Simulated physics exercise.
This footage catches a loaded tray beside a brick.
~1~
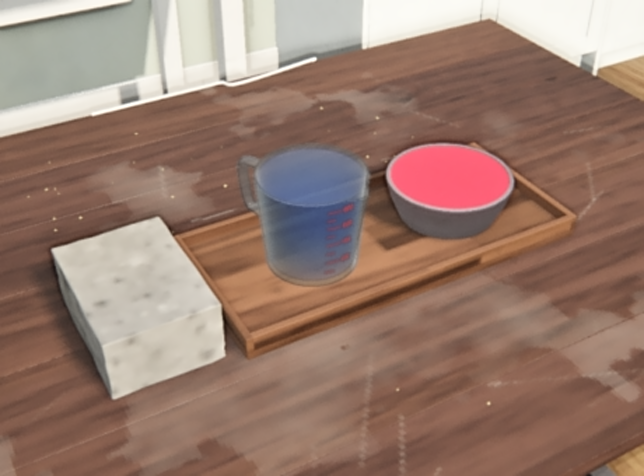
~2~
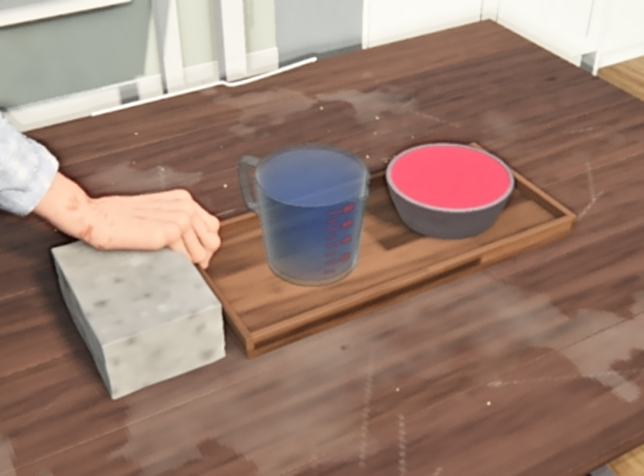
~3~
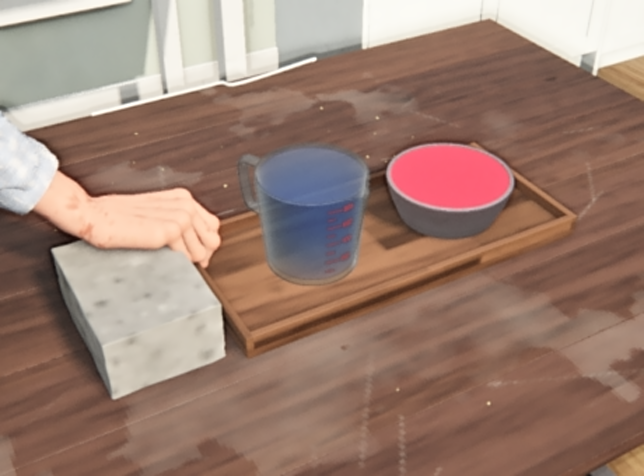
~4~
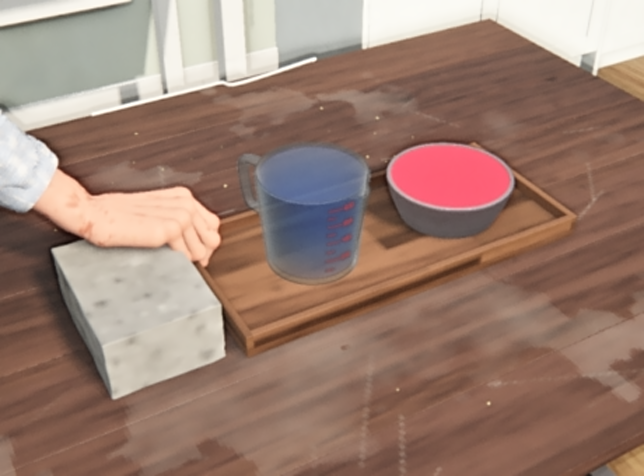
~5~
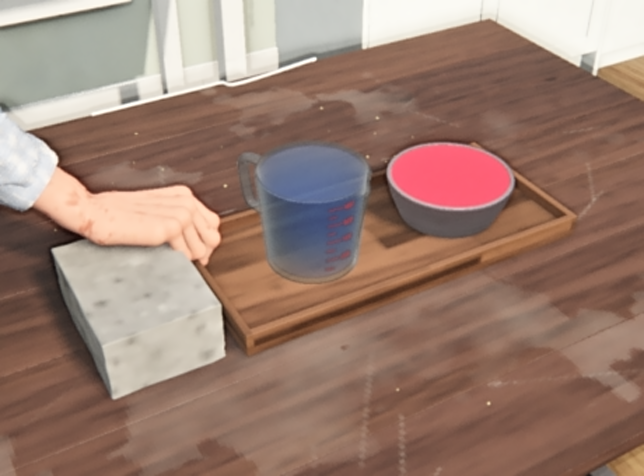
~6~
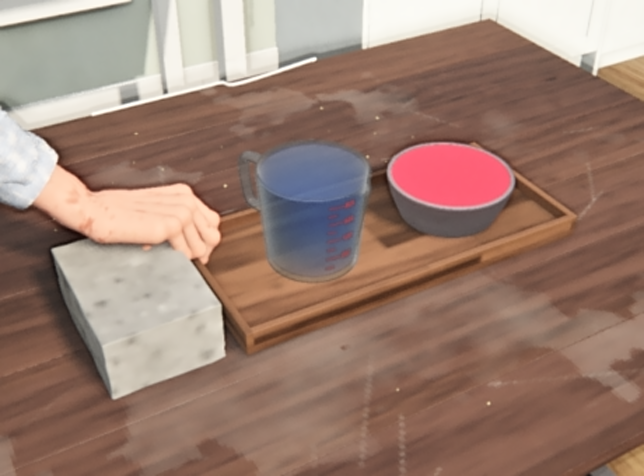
The clip opens on a wooden tray holding a measuring jug of blue liquid and a dish of red liquid, beside a speckled grey brick. A hand comes in from the left and grips the tray's near-left end, then raises it very slightly, the jug and dish barely shifting.
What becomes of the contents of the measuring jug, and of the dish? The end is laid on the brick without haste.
In the end measuring jug: It will release some contents, dish: It will release some contents.
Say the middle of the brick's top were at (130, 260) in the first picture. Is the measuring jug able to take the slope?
Finding: Drips over.
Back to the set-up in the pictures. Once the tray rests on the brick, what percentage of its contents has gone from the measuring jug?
6 %.
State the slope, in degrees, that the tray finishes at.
Roughly 11 degrees.
Soon after, the tray slopes by about 6°; measuring jug, nothing has left it; dish, some has gone over its rim.
Later, the tray slopes by about 12°; measuring jug, some has gone over its rim; dish, some has gone over its rim.
In the end, the tray slopes by about 11°, resting on the brick; measuring jug, some has gone over its rim; dish, some has gone over its rim.
